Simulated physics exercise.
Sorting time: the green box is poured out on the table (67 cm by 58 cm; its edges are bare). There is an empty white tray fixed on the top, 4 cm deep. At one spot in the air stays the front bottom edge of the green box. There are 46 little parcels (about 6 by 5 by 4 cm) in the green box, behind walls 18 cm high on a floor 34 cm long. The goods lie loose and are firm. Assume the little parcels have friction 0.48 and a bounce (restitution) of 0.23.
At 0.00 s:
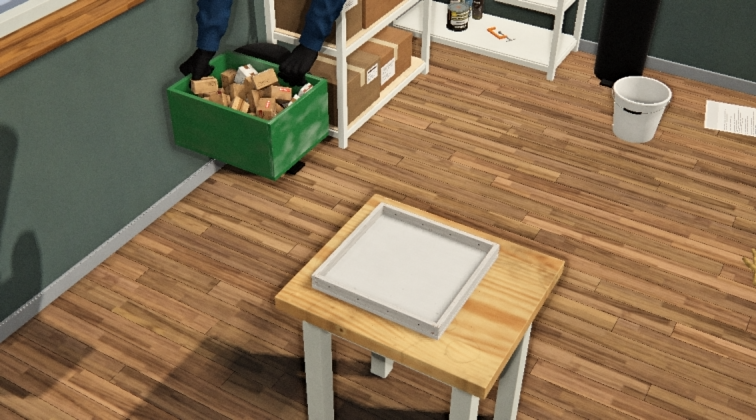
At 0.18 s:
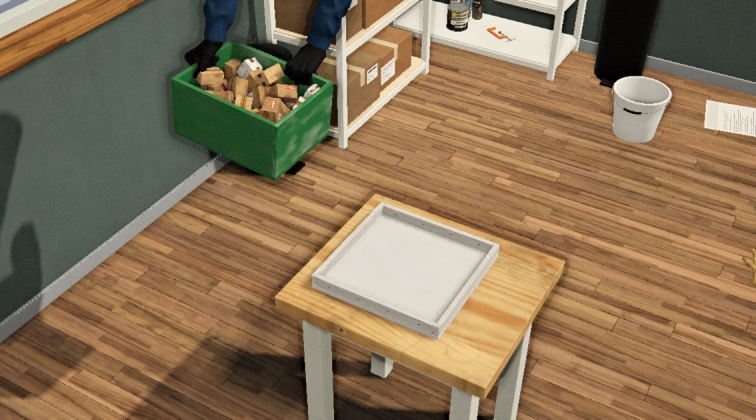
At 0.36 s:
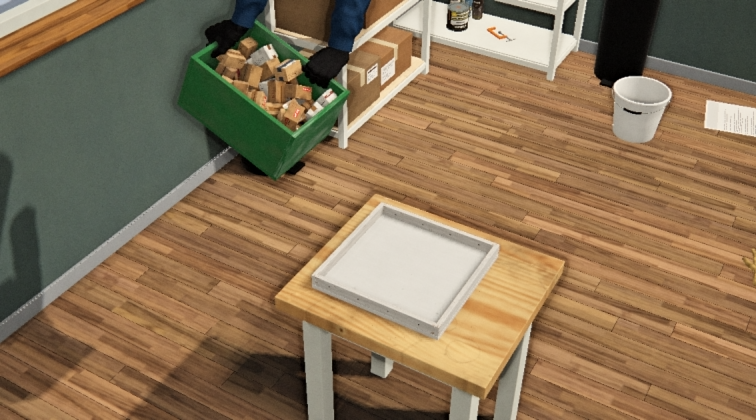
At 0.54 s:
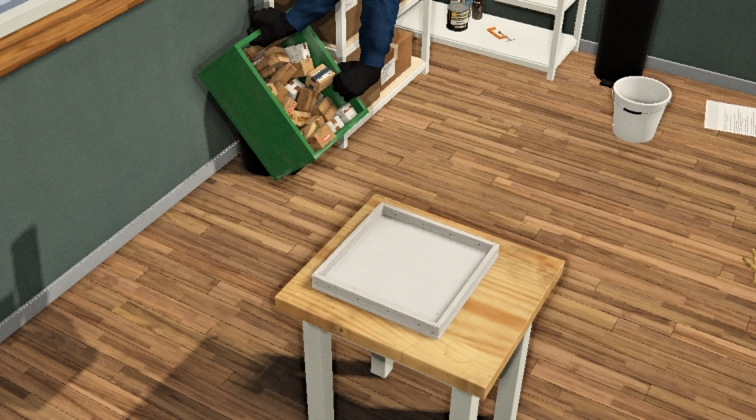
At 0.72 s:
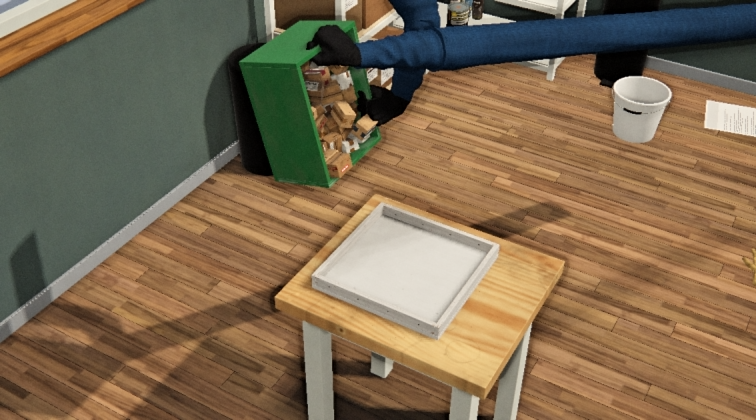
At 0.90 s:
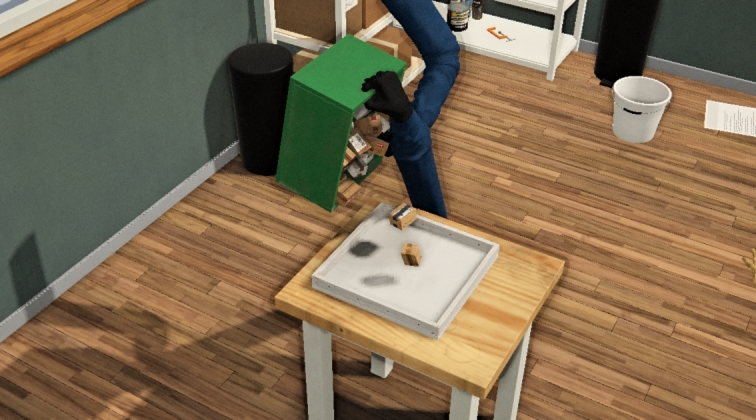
In a workshop, blue-sleeved arms in black gloves tilting a green box of small parcels toward a white tray, two parcels tumbling out.
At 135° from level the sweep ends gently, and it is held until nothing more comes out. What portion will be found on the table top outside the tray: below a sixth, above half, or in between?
Looks like short of a sixth.
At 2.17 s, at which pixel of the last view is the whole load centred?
About (396, 260).
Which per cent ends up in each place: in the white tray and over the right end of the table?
My estimate is some 85 per cent, then some 0 per cent.
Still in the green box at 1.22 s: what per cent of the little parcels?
Around 30 per cent of the load.
After 1.22 s, tilt 132°; 14 still in the green box, 17 in the white tray, 9 on the table top outside the tray and 6 in the air.
After 1.61 s, tilt 135°; 1 still in the green box, 43 in the white tray and 2 on the table top outside the tray.
After 2.17 s, tilt 135°; 41 in the white tray, 4 on the table top outside the tray and 1 over the table's other edges.
Outcome (at 2.88 s), 40 in the white tray, 2 on the table top outside the tray and 4 over the table's other edges. Asked share, 2 of 46, 4 per cent.
